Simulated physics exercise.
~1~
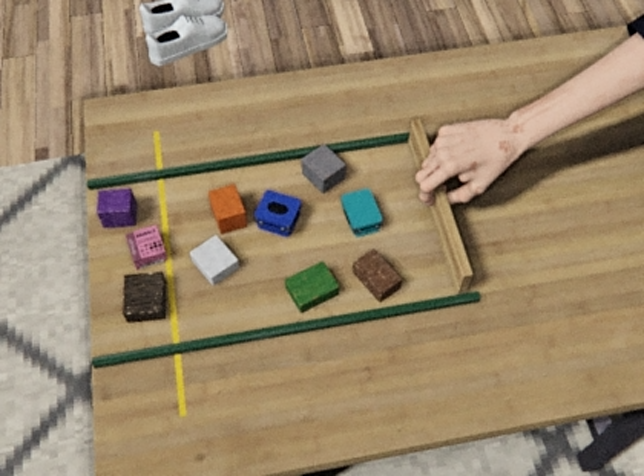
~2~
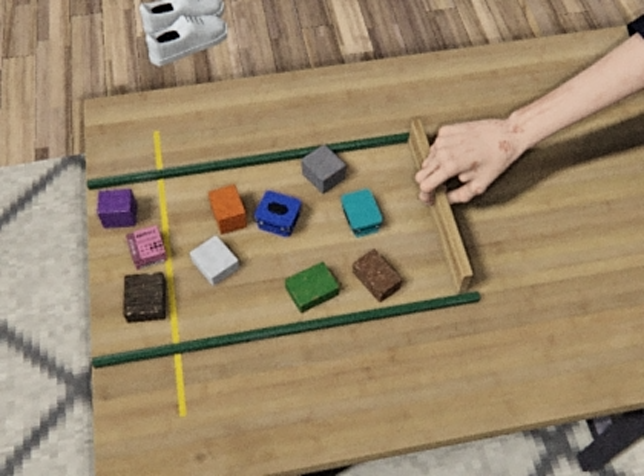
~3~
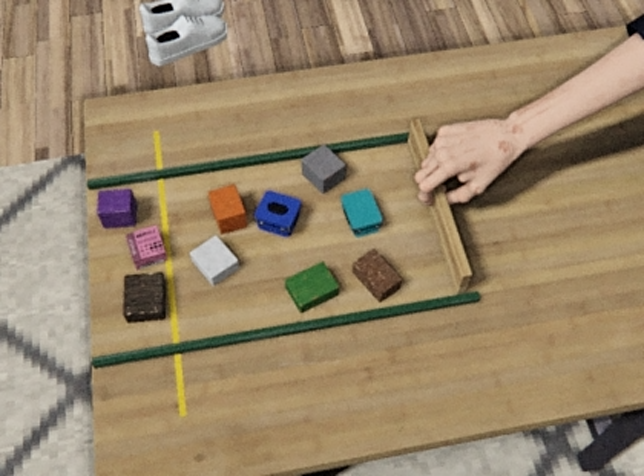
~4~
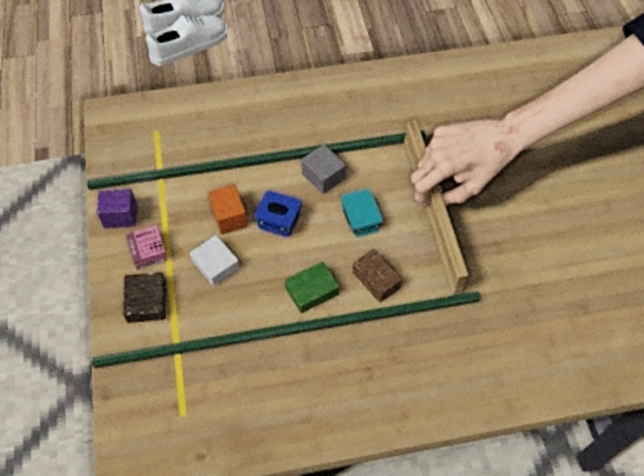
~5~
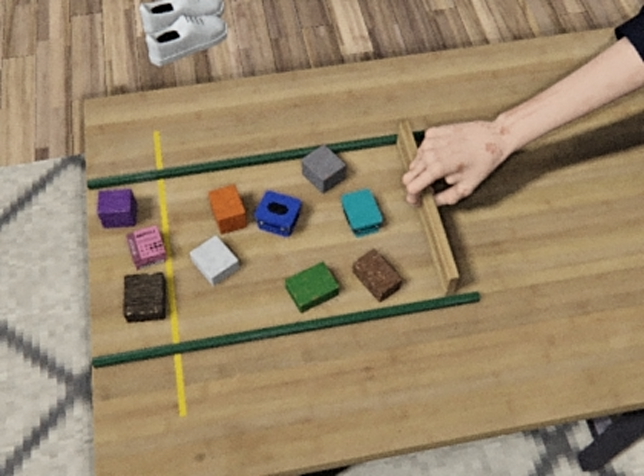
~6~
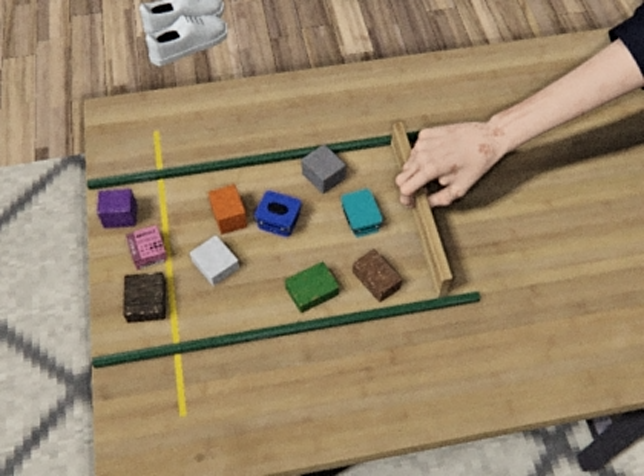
A hand at the right grips an upright wooden board on a wooden table, seen from above at a slant by a still camera. Between two green strips lie purple, pink and black blocks left of a yellow line, with orange, white, blue, gray, green, teal and brown pieces to its right. The board stays still at first, then the hand slides it slightly left, while the blocks remain in place.
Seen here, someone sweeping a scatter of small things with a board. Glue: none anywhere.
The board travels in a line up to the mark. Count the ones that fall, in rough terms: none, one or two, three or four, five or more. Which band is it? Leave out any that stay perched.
The band is three or four.
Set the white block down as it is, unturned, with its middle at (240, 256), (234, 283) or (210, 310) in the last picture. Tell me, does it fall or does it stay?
Try by try, it stays put, then drops away, then drops away.
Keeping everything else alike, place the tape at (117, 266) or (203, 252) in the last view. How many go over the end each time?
7 and 0 down on the floor.
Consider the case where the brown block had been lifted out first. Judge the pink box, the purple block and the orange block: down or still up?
The pink box ends up below - the purple block ends up below - the orange block remains.
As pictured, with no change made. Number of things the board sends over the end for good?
3.
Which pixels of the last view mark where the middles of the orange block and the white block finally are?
Approximately (115, 217) for one, approximately (111, 286) for the other.
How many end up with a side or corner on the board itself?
Counting them up gives 3.
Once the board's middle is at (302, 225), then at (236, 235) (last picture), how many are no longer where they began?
Moved so far: 6, later 9.
Early on, none off yet; purple block at rest near (117, 209); black block at rest near (145, 297); pink box at rest near (147, 247).
Finally, the number that fall off is three or four; lost, pink box, black block and purple block.
